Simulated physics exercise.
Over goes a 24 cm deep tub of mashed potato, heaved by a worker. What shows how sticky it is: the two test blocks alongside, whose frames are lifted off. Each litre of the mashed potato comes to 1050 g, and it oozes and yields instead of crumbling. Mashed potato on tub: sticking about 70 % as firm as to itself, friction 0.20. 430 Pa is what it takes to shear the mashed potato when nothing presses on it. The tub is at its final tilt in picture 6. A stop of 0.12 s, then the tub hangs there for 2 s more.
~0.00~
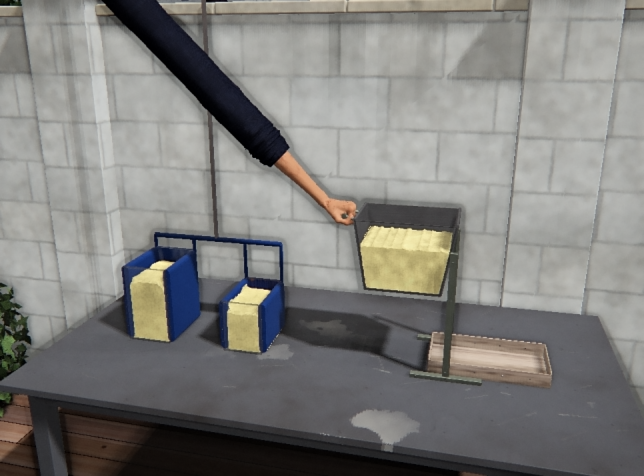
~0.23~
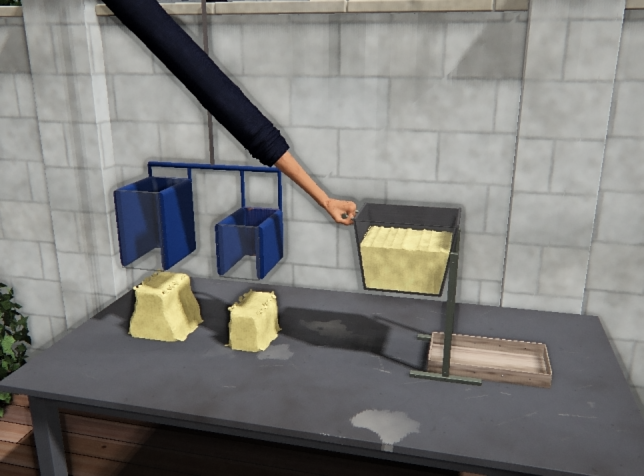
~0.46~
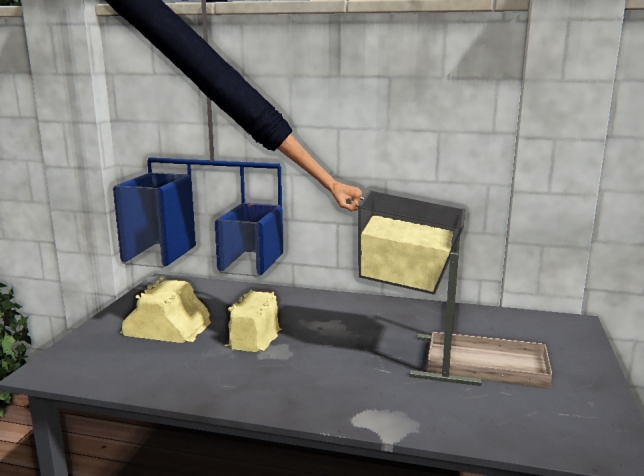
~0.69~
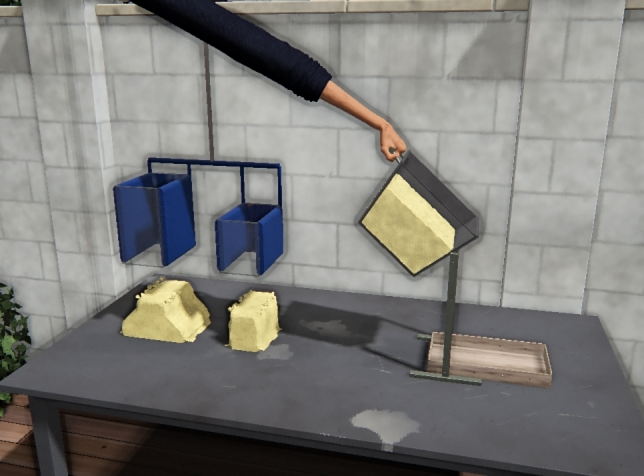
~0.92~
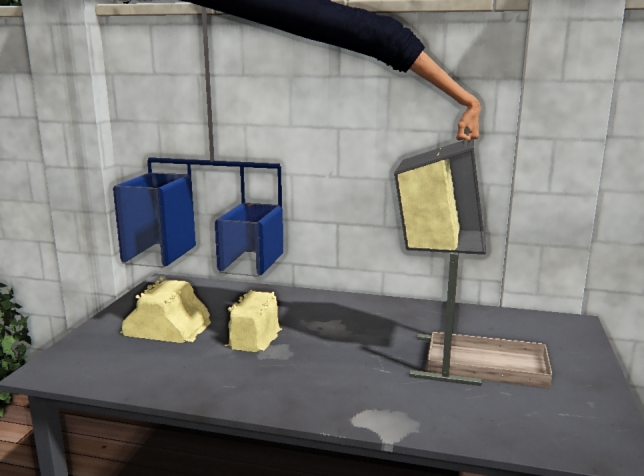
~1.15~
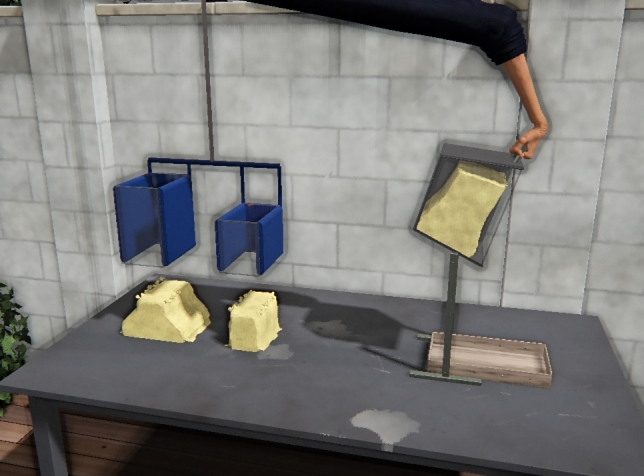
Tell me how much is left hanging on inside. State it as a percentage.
Roughly 0 % is left.
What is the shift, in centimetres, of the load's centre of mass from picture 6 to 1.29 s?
Something like 12 cm, I'd say.
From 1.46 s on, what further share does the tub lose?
About 8 percent.
After 1.29 s, the tub is at 106 degrees and holds 57 %.
After 1.46 s, the tub is at 106 degrees and holds 8 %.
After 1.63 s, the tub is at 106 degrees and holds 0 %.
After 1.80 s, the tub is at 106 degrees and holds 0 %.
After 3.15 s, at the end, the tub is at 106 degrees and holds 0 %.
